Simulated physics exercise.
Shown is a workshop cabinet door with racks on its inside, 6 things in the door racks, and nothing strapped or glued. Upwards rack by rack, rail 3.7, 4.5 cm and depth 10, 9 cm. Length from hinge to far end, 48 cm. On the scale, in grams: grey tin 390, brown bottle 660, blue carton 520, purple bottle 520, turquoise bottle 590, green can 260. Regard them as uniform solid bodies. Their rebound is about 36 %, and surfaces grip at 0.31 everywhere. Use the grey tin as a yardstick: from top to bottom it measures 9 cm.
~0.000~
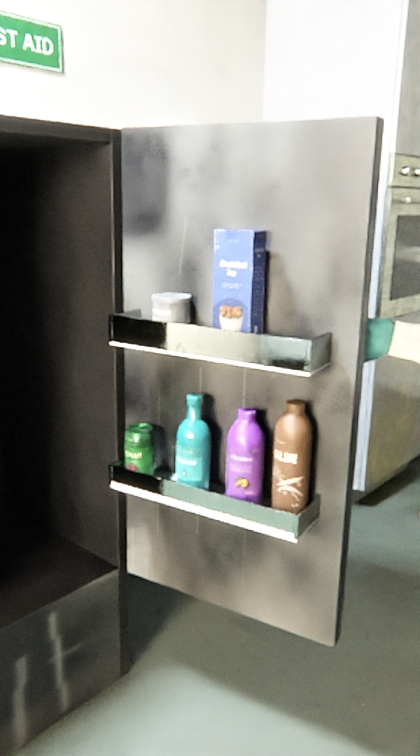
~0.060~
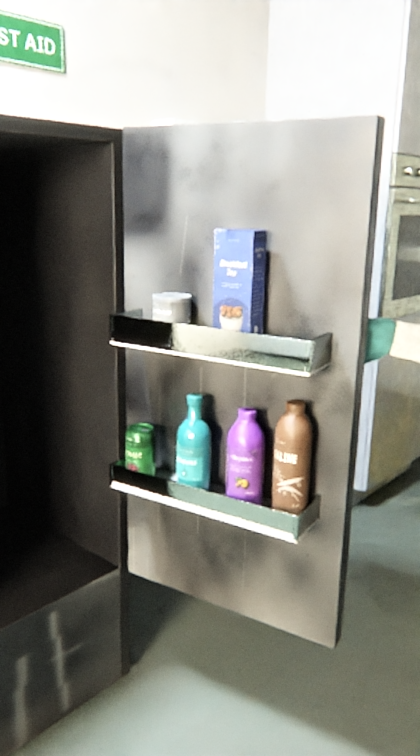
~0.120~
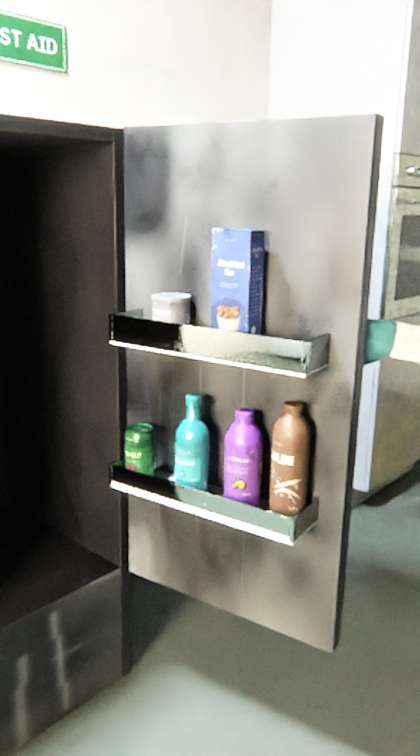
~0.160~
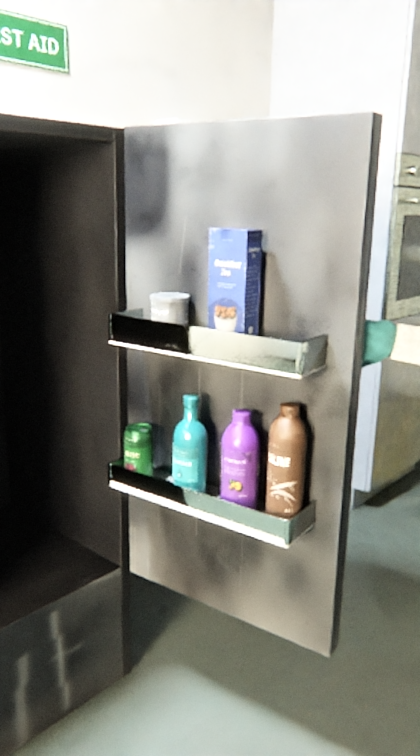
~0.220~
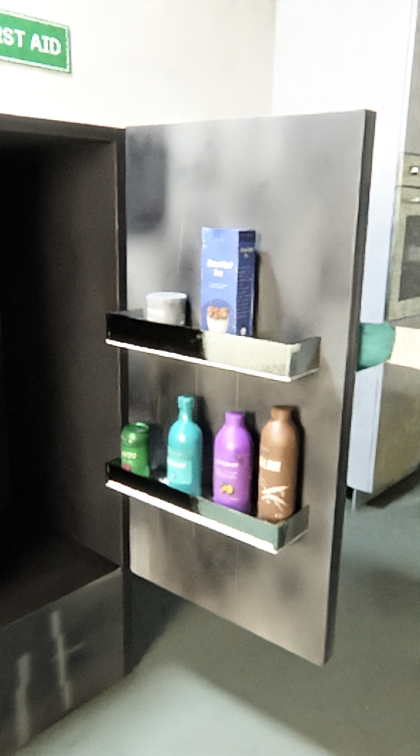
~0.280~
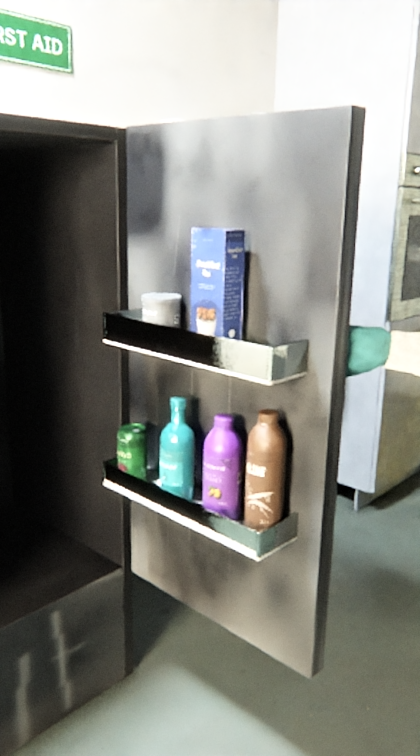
The dark cabinet door, standing wide open with bottles, a green can, a grey tin and a blue carton in its racks, barely moved at first, then swung slowly a little way toward closed.
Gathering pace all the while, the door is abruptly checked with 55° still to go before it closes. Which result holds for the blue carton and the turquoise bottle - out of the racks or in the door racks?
As it turns out, the blue carton is out of the racks, the turquoise bottle is in the door racks.
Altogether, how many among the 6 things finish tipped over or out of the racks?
Total: 3.
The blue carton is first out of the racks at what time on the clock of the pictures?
Time: Roughly 0.7 s.
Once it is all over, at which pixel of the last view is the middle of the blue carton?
Around pixel (104, 747).
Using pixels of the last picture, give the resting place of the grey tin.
Resting point, approx. (110, 319) px.
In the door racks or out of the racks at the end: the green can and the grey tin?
The green can stays within bounds; the grey tin stays within bounds.
After 0.88 s, open by 55°; brown bottle, blue carton and purple bottle now out of the racks; turquoise bottle 18° off upright near (97, 448).
After 1.28 s, open by 55°; turquoise bottle 6° off upright near (116, 453).
After 1.78 s, open by 55°; turquoise bottle 4° off upright near (110, 451).
In the end (3.6 s), out of the racks, brown bottle, blue carton and purple bottle; the other 3 under 5 cm from the start. In the last view, blue carton near (104, 747), turquoise bottle near (114, 452).
